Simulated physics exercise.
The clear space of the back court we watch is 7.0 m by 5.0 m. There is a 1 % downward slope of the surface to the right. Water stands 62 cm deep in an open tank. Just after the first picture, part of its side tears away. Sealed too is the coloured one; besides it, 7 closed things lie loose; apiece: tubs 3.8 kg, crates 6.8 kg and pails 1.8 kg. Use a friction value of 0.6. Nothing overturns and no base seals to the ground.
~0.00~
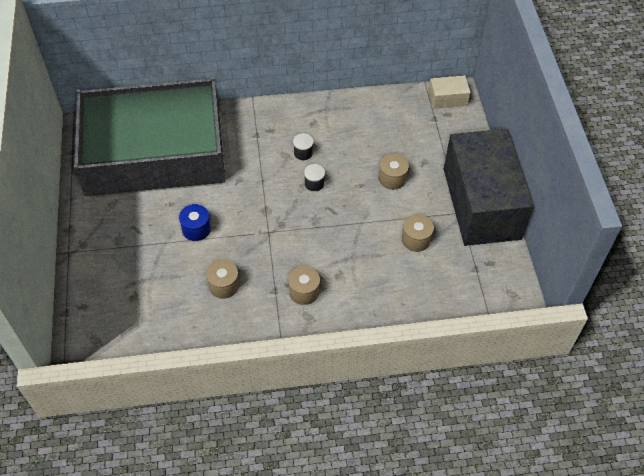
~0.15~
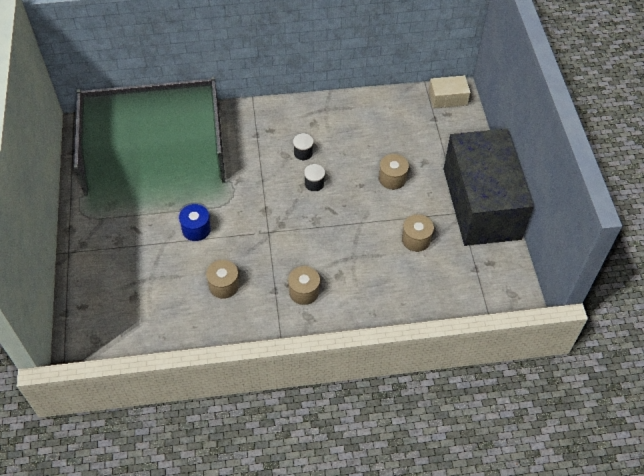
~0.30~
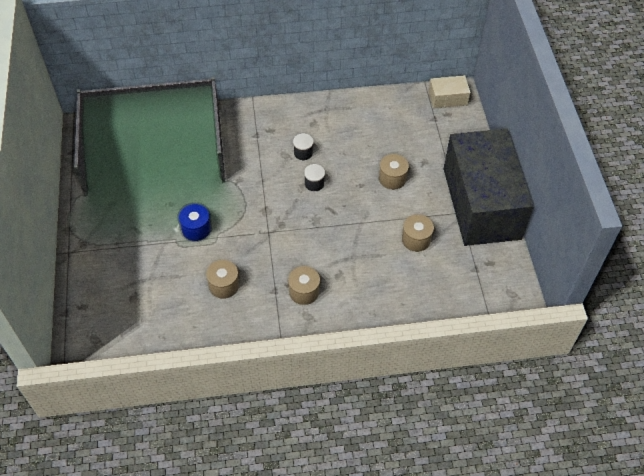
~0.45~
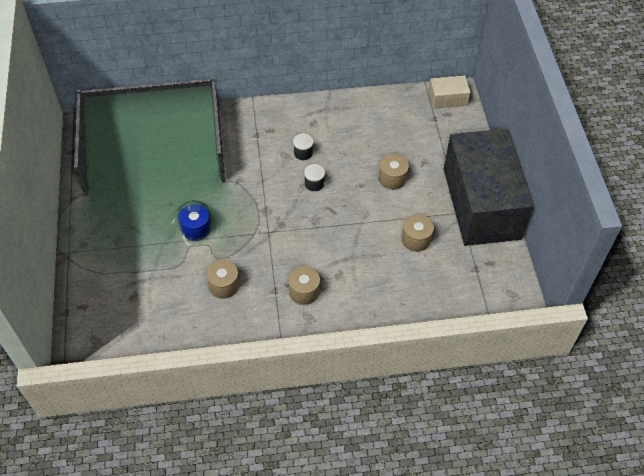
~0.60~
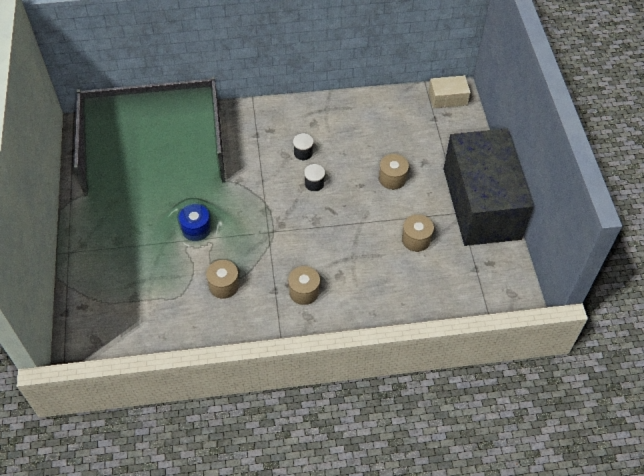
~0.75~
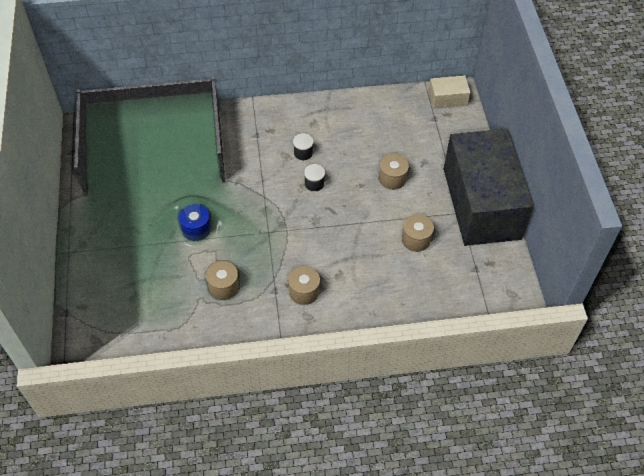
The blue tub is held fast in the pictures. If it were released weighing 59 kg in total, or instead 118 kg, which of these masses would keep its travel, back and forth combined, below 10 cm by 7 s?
I expect the heavier figure to be needed.
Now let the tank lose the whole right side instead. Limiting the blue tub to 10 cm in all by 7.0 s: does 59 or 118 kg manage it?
That way round, the lesser mass holds.
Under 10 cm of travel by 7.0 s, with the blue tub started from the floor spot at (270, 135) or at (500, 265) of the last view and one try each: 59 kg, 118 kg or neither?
Order kept: Light pick works, light pick works.
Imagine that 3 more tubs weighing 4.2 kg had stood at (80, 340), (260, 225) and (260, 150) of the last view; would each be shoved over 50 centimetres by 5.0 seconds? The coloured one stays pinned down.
Taking them one by one: Above the mark; above the mark; below the mark.
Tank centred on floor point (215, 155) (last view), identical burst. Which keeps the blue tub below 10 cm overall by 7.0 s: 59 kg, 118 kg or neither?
Then, in short, only the heavier one works.
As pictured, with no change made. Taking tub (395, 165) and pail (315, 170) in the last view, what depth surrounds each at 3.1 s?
Roughly 1 and 2 cm.
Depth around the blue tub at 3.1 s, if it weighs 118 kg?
Depth: Approx. 5 cm.
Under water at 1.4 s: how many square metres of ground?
Flooded: Near 16 m2.
After 1.4 s the blue tub would be 33 cm from its start with 59 kg and 0 cm from its start with 118 kg; 17 cm of water round it then.
After 3.1 s the blue tub would be 43 cm from its start with 59 kg and 0 cm from its start with 118 kg; 5 cm of water round it then.
After 4.9 s the blue tub would be 43 cm from its start with 59 kg and 0 cm from its start with 118 kg; 7 cm of water round it then.
After 7.0 s the blue tub would be 43 cm from its start with 59 kg and 0 cm from its start with 118 kg; 4 cm of water round it then.
